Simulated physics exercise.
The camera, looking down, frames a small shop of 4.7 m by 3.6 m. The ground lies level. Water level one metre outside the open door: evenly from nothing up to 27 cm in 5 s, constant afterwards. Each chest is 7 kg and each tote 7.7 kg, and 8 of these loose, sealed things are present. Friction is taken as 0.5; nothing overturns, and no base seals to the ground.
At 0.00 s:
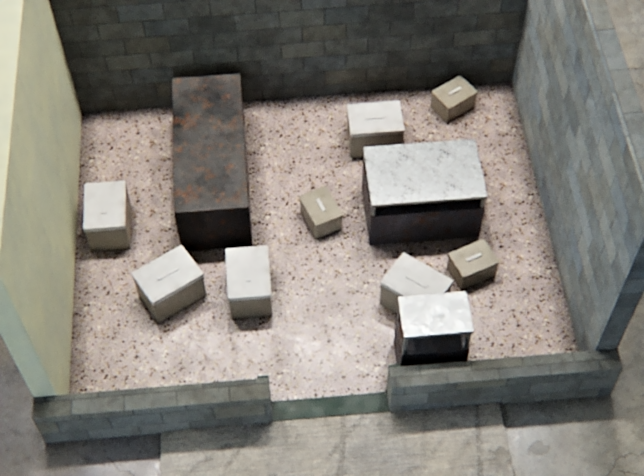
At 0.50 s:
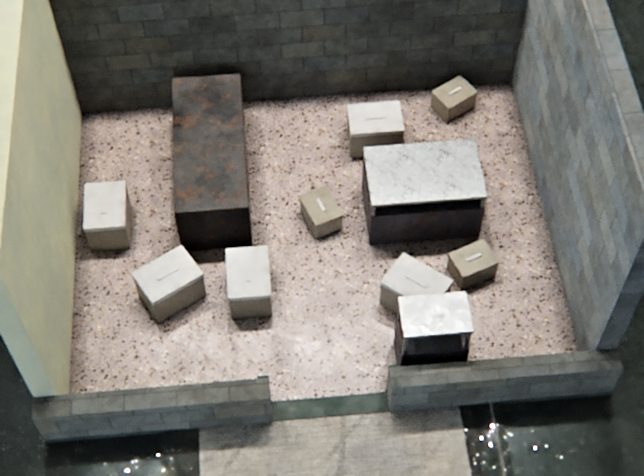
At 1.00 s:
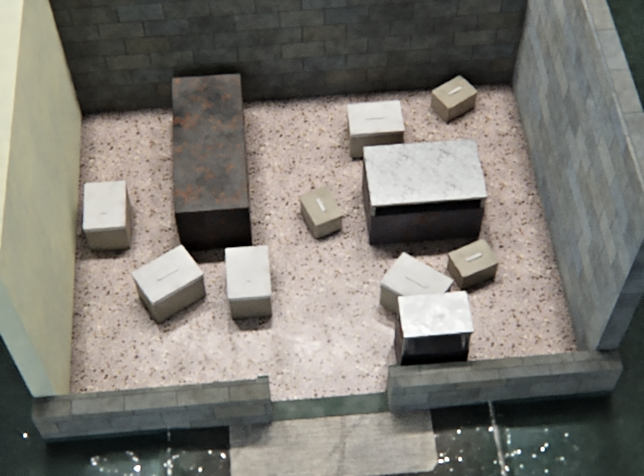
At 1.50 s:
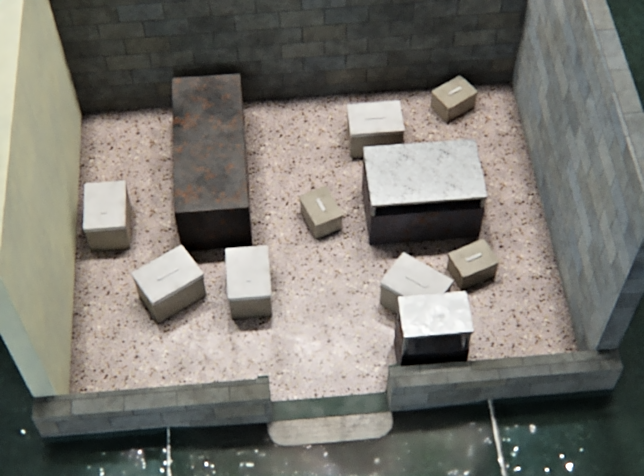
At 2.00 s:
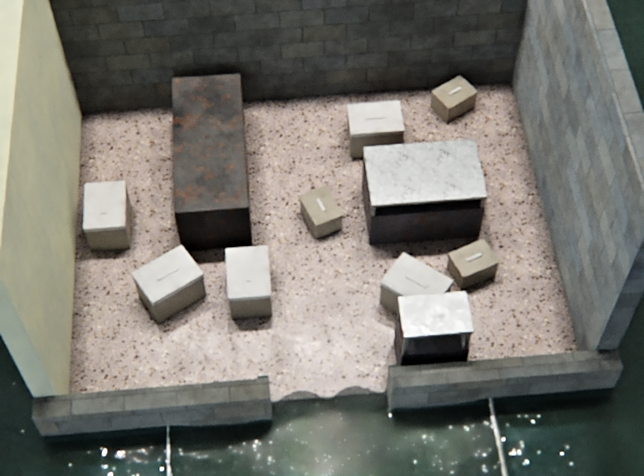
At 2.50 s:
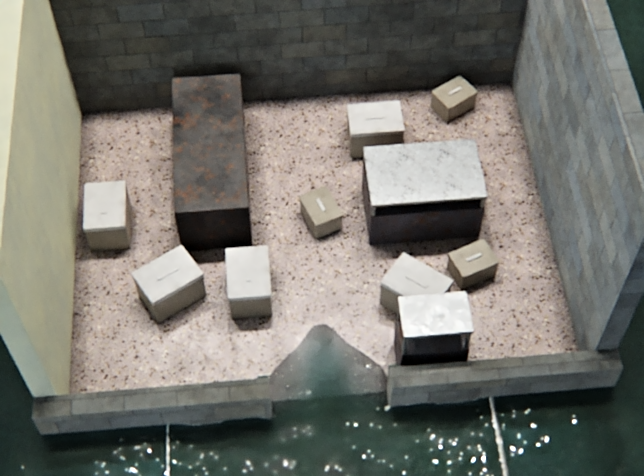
Dark water spreading over the ground outside a small walled room, then seeping through the doorway as the scattered boxes stay still.
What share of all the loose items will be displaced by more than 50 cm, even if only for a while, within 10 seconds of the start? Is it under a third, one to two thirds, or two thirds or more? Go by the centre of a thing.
Two thirds or more.
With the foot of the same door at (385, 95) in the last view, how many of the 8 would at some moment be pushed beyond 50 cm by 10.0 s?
You'd get 4 in that case.
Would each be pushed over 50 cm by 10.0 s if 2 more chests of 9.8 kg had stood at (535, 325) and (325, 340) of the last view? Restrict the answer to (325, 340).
Above the mark.
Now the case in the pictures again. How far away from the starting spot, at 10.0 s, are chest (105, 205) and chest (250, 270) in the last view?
The first is 50 cm from its start, the second 100 cm.
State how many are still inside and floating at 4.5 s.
0.
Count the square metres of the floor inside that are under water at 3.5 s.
Somewhere about 2.5 m2, give or take.
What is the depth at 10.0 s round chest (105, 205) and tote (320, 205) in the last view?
About 8 and 15 cm.
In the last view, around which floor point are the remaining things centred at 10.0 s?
Mean position: Approximately (367, 270).
After 3.5 s 0 of 8 are over 50 cm from their spots; 0 afloat.
After 4.5 s 0 of 8 are over 50 cm from their spots; 0 afloat.
After 7.0 s 3 of 8 are over 50 cm from their spots; 3 afloat.
After 10.0 s 6 of 8 are over 50 cm from their spots, and 7 have been at some point; 8 afloat.
